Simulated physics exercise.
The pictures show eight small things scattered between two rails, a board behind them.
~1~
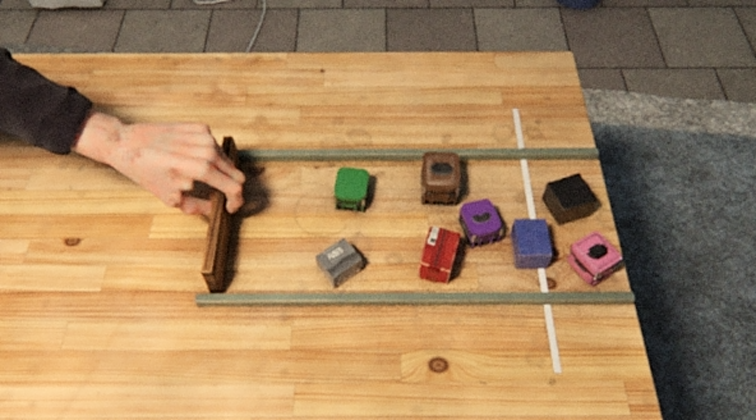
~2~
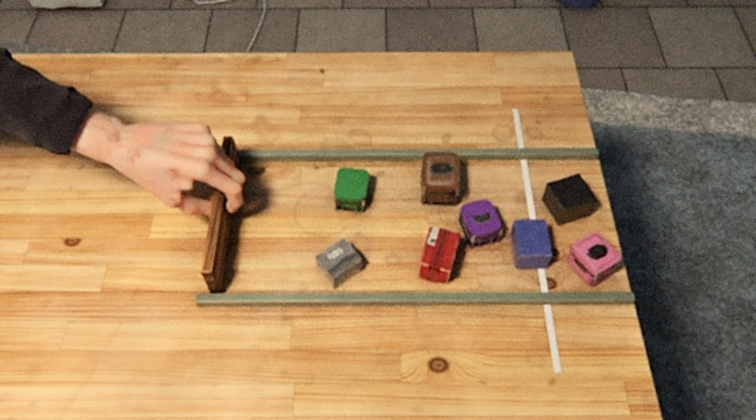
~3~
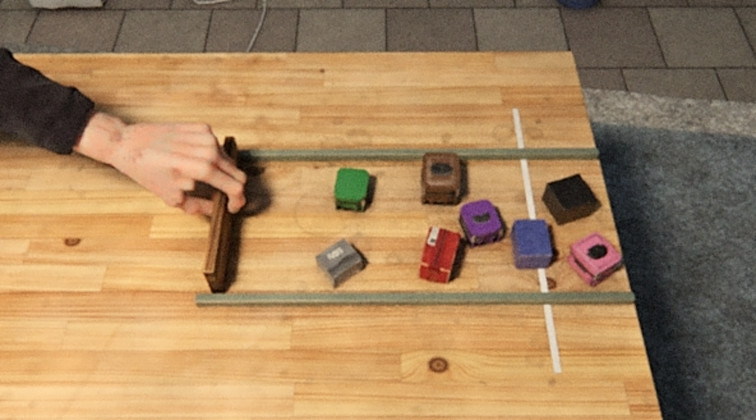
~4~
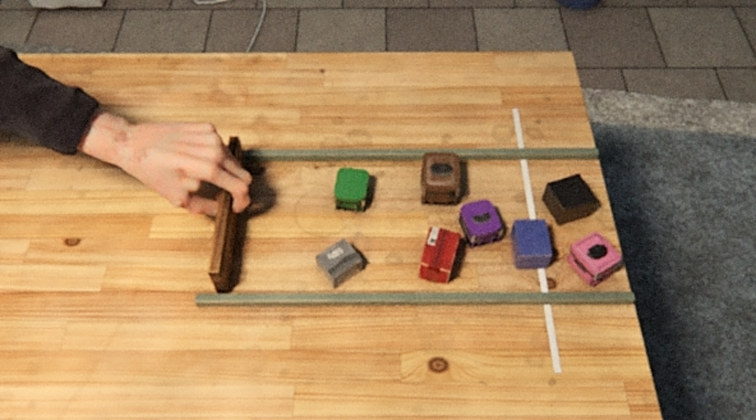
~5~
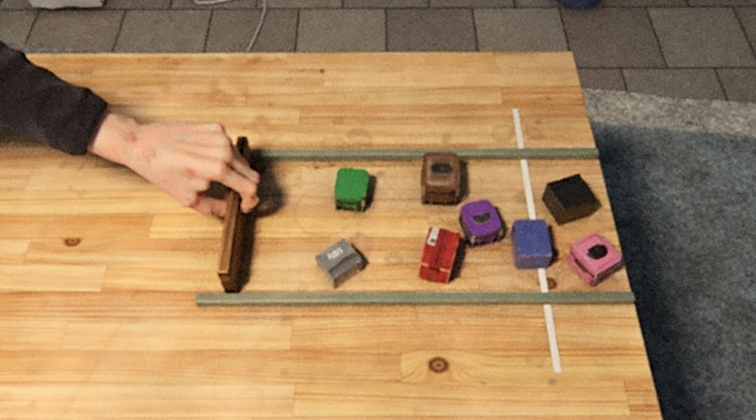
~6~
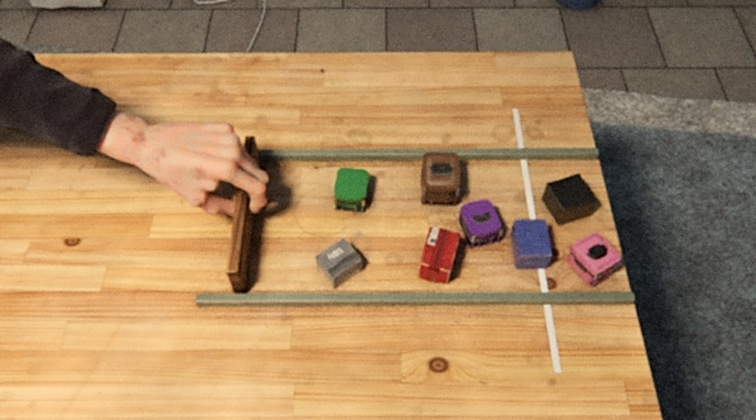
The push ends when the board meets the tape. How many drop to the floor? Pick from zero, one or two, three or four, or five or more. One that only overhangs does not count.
As it turns out, the number that fall off is one or two.
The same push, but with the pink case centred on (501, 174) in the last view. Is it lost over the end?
From there it is lost.
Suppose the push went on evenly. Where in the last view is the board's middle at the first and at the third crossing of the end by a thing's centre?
First at (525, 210), next at (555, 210).
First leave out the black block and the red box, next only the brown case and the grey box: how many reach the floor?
It would be 0 and 0.
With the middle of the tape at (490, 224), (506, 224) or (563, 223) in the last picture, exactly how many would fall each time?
It would be 0, 0 and 3.
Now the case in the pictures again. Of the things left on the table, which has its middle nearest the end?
It is the black block.
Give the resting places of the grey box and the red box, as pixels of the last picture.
The grey box at (563, 277), the red box at (563, 244).
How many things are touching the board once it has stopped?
The number is 4.
Soon after, none off yet; pink case at rest near (593, 259); black block at rest near (569, 199); blue block at rest near (531, 244).
In the end, the number that fall off is one or two; gone, pink case.
